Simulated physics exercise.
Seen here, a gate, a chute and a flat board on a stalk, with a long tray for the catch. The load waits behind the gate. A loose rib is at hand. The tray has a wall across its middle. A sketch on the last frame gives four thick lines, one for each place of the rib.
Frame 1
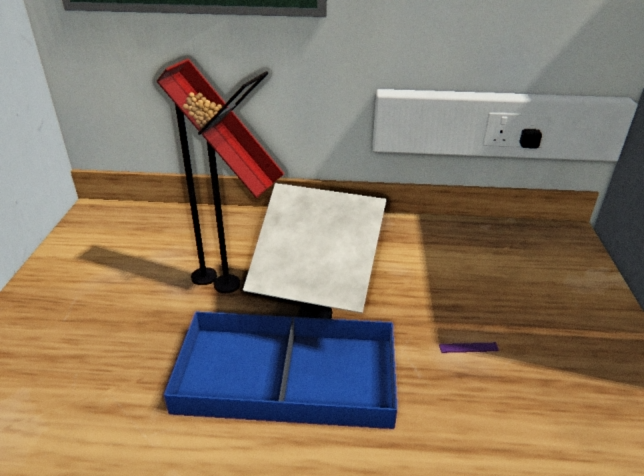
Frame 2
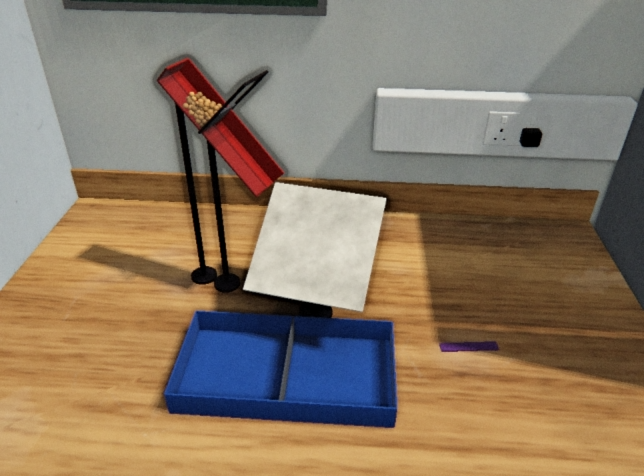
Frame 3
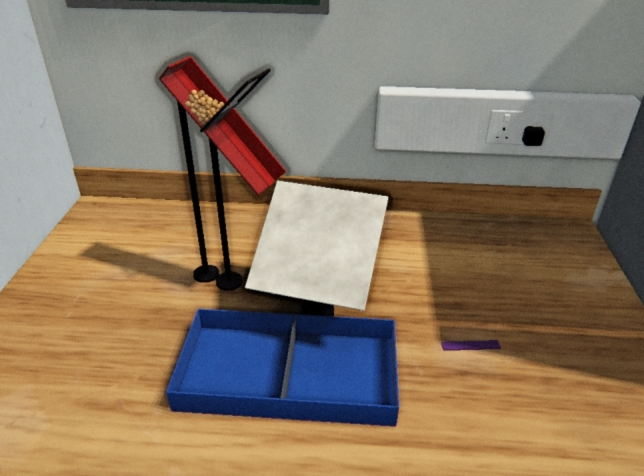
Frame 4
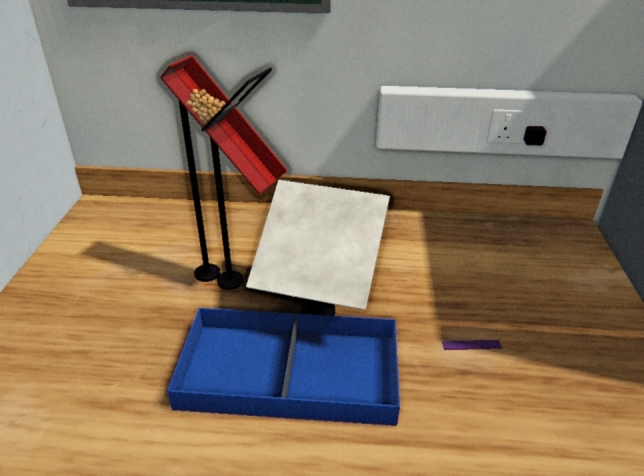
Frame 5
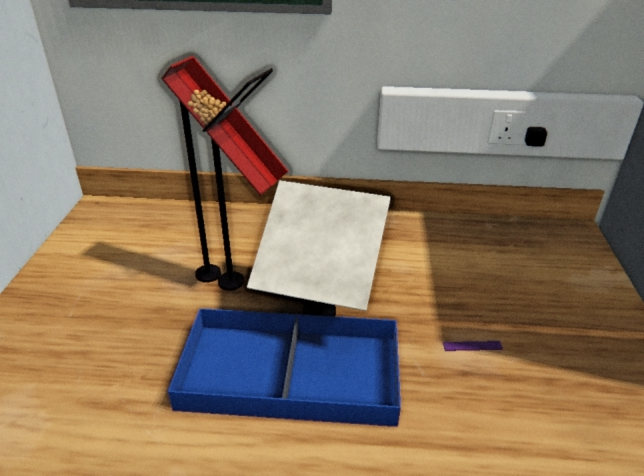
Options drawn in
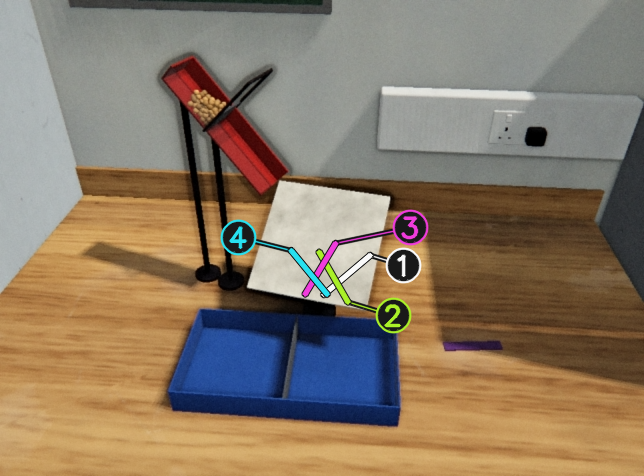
A wooden desktop against a grey wall, with a white socket panel at right, is seen from the front and slightly above. A red chute slopes down to the right on black stands, holding round tan beads behind a dark gate, above a tilted off-white board, a divided blue tray and, to the right, a small purple strip. Nothing on the desk moves; only the view shifts very slightly.
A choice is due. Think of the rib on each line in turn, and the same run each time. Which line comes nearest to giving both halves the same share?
Take 1.
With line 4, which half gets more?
More lands on the right.
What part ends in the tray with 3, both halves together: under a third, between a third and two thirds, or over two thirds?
Line 3 gives over two thirds.
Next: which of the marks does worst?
That would be 4.
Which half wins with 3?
More lands on the left.
On the marked copy, line 1 from (370, 255) to (323, 294); line 2 from (319, 252) to (347, 301); line 3 from (335, 243) to (305, 294); line 4 from (291, 250) to (327, 294).
Choosing 1, of what is caught, about half in the left half, about half in the right.
Choosing 2, of what is caught, about a quarter in the left half, most in the right.
Choosing 3, of what is caught, most in the left half, a small part in the right.
Choosing 4, of what is caught, a stray few in the left half, nearly all in the right.
